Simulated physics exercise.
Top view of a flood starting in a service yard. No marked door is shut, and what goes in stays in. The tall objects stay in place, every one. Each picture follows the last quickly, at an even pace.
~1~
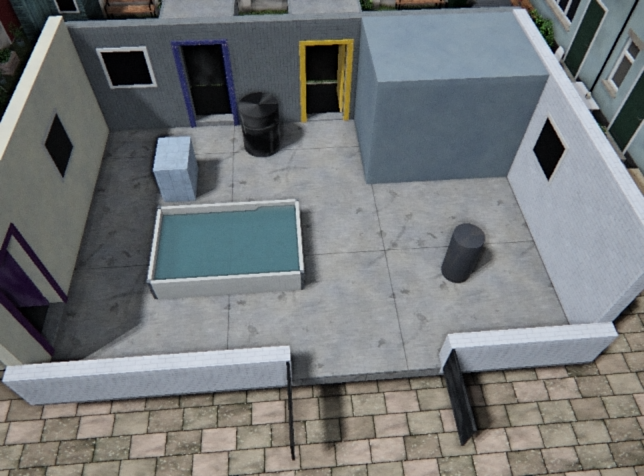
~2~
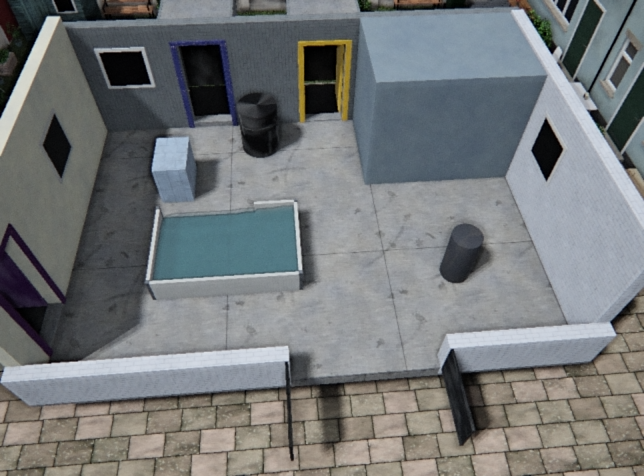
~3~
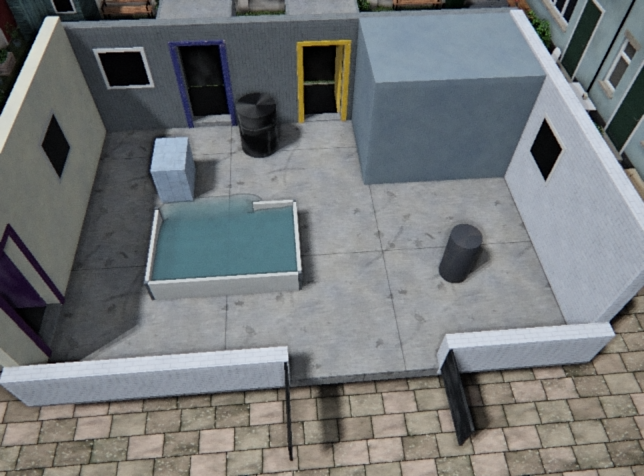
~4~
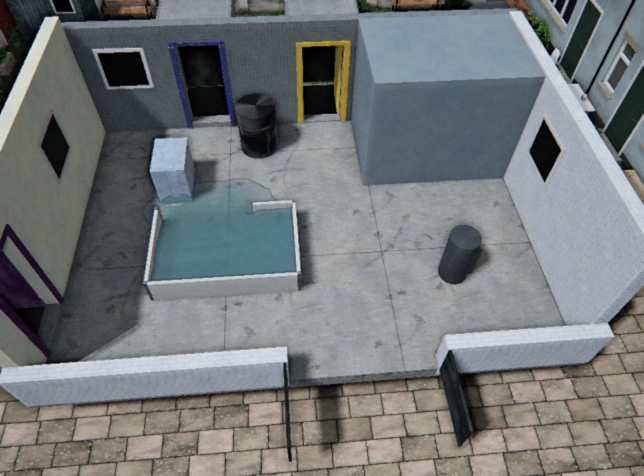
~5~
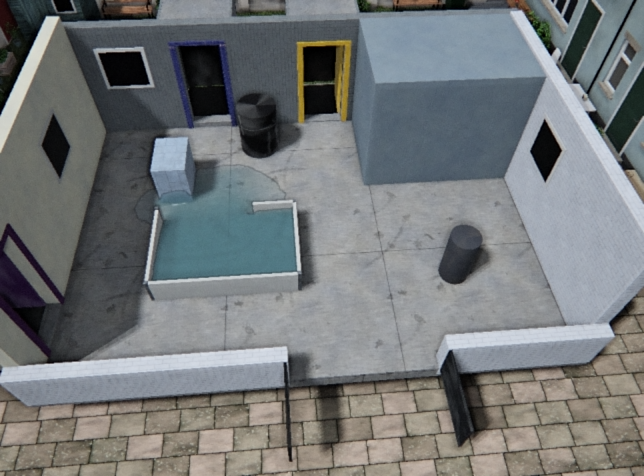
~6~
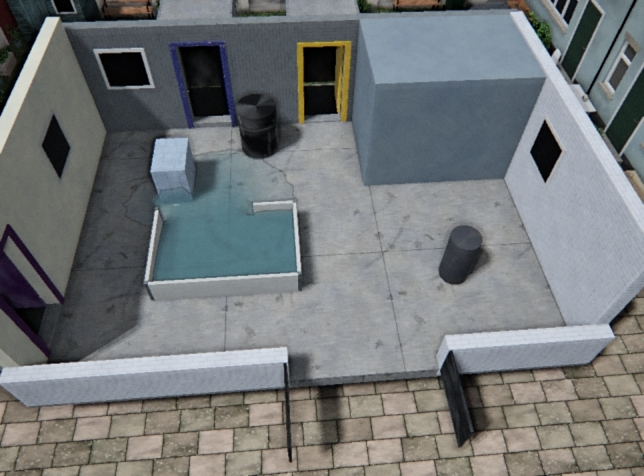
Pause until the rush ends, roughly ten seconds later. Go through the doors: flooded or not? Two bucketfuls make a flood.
Blue door: Flooded. Purple door: Not flooded. Yellow door: Flooded.
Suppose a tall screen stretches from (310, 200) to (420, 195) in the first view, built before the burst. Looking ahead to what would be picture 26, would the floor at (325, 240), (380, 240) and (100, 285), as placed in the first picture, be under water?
The first is still bare, the second still bare and the third inundated.
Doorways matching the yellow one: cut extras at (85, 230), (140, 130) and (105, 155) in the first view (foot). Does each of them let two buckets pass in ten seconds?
Well, the first one overshoots, the next overshoots, and the last overshoots.
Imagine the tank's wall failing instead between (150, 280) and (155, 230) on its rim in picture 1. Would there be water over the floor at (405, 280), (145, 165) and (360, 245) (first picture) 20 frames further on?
The three spots, in order, are spared, inundated and spared.
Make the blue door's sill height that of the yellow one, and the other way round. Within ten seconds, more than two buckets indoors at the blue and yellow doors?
Outcome - blue door comes in high; yellow door comes in low.
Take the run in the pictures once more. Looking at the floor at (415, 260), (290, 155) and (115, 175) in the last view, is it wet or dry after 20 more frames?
Result, in order: Unflooded / waterlogged / waterlogged.
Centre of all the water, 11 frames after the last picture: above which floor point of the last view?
I'd say near (214, 212).
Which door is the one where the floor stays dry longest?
The purple-painted one.
A moment on, water covers 20 % of the floor; the blue door under two buckets in, the purple door not reached, the yellow door not reached.
Next, water covers 25 % of the floor; the blue door over two buckets in, the purple door not reached, the yellow door wet at the sill, nothing in.
Then, water covers 40 % of the floor; the blue door far over two buckets in, the purple door wet at the sill, nothing in, the yellow door under two buckets in.
Later, water covers 55 % of the floor; the blue door far over two buckets in, the purple door wet at the sill, nothing in, the yellow door over two buckets in.
In the end, water covers 75 % of the floor; the blue door far over two buckets in, the purple door wet at the sill, nothing in, the yellow door over two buckets in.
